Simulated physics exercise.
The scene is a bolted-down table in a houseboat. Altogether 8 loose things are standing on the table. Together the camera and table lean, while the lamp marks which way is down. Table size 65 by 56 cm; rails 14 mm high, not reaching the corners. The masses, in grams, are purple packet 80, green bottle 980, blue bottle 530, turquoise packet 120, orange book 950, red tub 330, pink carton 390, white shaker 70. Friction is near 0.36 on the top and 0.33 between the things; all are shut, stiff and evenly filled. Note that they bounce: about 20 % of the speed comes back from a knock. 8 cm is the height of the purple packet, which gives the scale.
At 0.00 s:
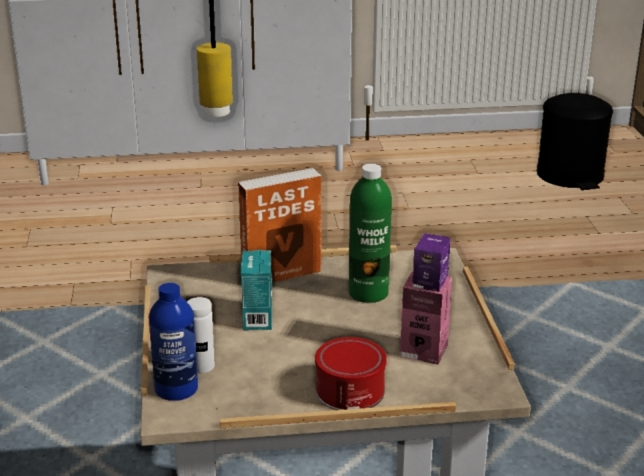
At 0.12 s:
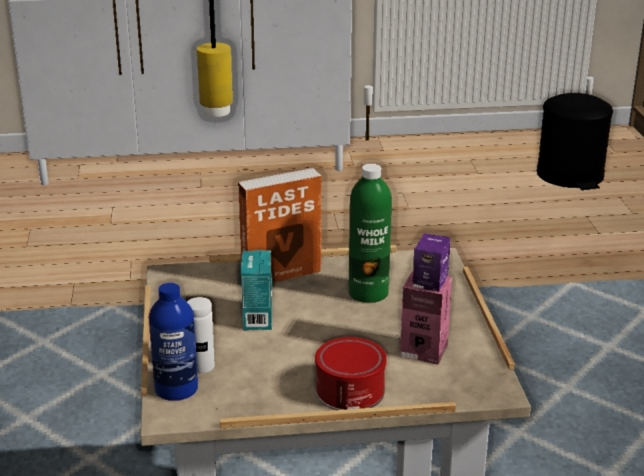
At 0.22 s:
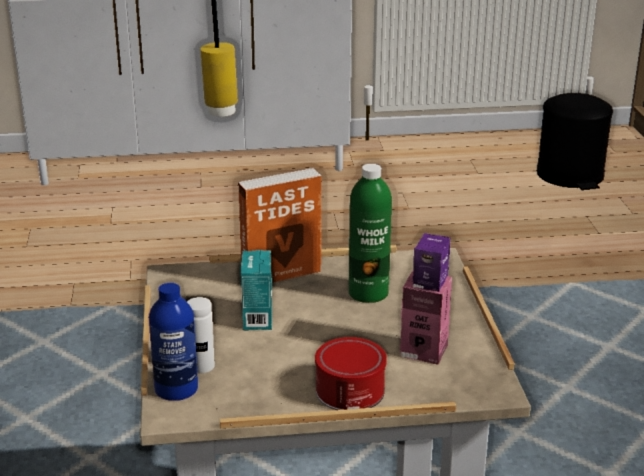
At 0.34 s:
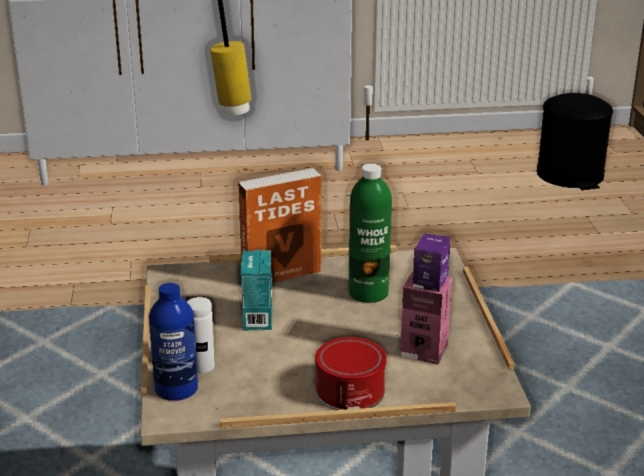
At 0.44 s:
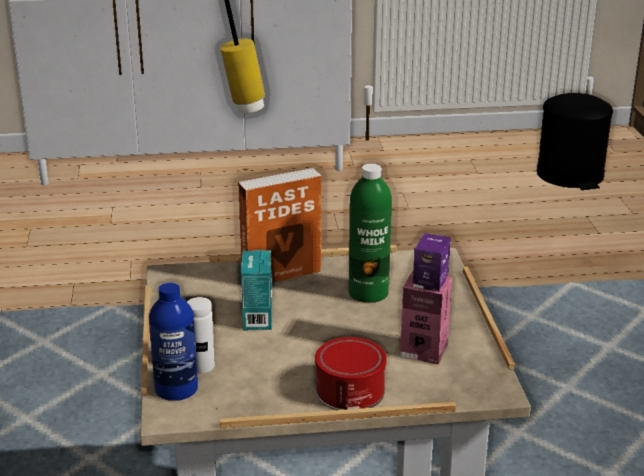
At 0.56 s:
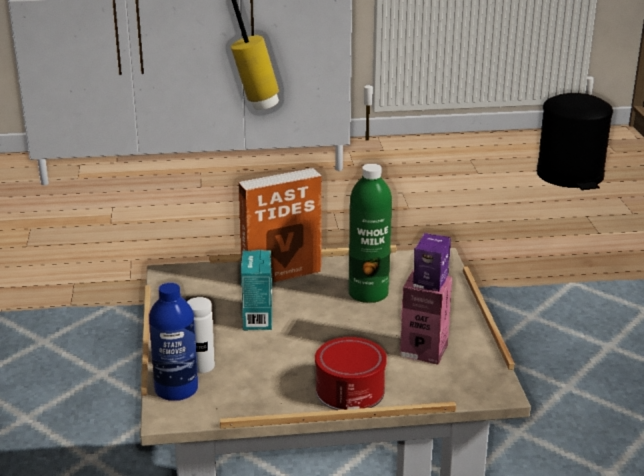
A low table with a pale top stands on a blue patterned rug in a room with wooden flooring, seen from slightly above. A blue bottle, white shaker and turquoise packet stand left, an orange book and green bottle behind, a red tub in front, and a purple packet on a pink carton right. The hanging yellow cylinder first hangs straight, then swings rightward; everything else and the view stay still.
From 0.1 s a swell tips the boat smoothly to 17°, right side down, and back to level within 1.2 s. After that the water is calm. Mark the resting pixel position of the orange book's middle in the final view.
Rest position: (281, 228).
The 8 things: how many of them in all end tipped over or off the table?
Tally: 0.
After 0.76 s, boat heeled 17°, right side down.
After 0.96 s, boat heeled 10°, right side down.
After 1.26 s, boat level.
After 1.66 s, orange book resting near (281, 228).
At rest (1.8 s), all 8 in place, give or take 5 cm. Seen from the same camera at the end, orange book near (281, 228).
